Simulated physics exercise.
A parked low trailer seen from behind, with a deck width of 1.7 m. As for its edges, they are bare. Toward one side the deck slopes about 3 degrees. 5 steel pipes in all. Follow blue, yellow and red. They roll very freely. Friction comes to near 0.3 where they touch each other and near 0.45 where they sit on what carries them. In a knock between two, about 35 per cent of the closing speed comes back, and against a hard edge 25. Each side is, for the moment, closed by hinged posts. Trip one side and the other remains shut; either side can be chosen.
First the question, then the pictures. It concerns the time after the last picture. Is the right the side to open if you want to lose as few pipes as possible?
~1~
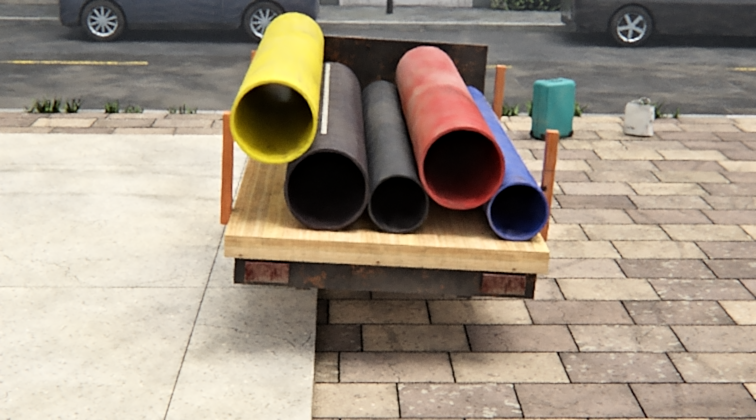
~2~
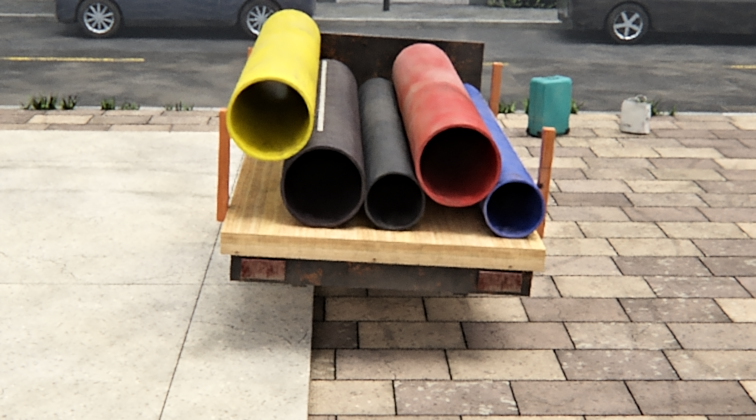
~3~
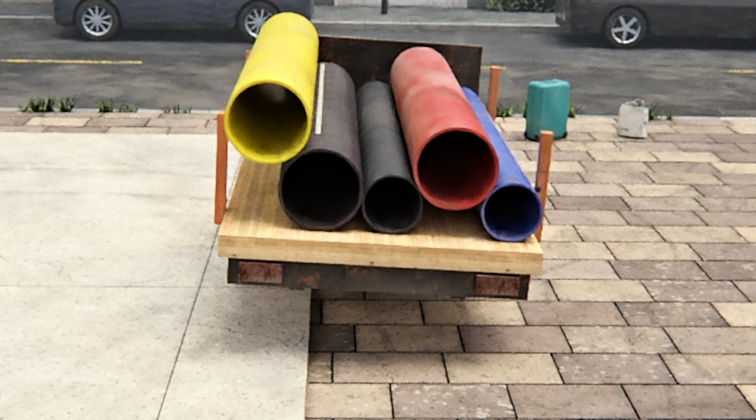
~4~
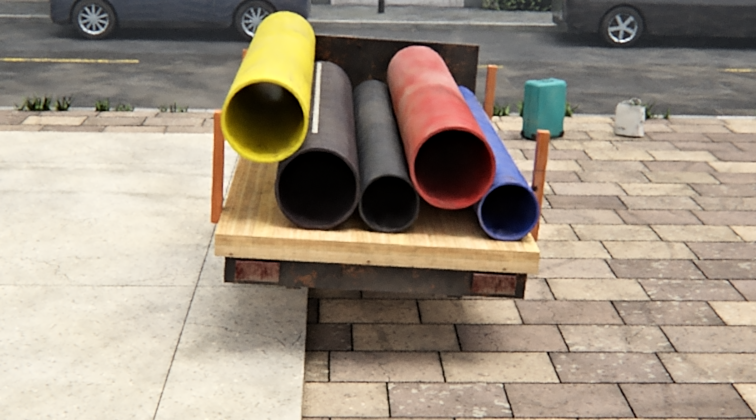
No, open the left.
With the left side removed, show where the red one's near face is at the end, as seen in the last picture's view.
It ends up close to (438, 196) in the last picture.
If it is the left, after 0.6 s, blue is on the deck, 15 cm from the right edge; yellow is dropping off the left side; red is up on others, 45 cm from the right edge; 1 of 5 is off.
If it is the left, in the end, blue is on the deck, 15 cm from the right edge; yellow is on the ground to the left; red is on the deck, 55 cm from the right edge; 1 of 5 is off.
If it is the right, after 2.4 s, blue is down on the right; yellow is on the deck, 35 cm from the left edge, rolling right; red is on the ground to the right; 3 of 5 are off.
If it is the right, in the end, blue is down on the right; yellow is down on the right; red is down on the right; 5 of 5 are off.
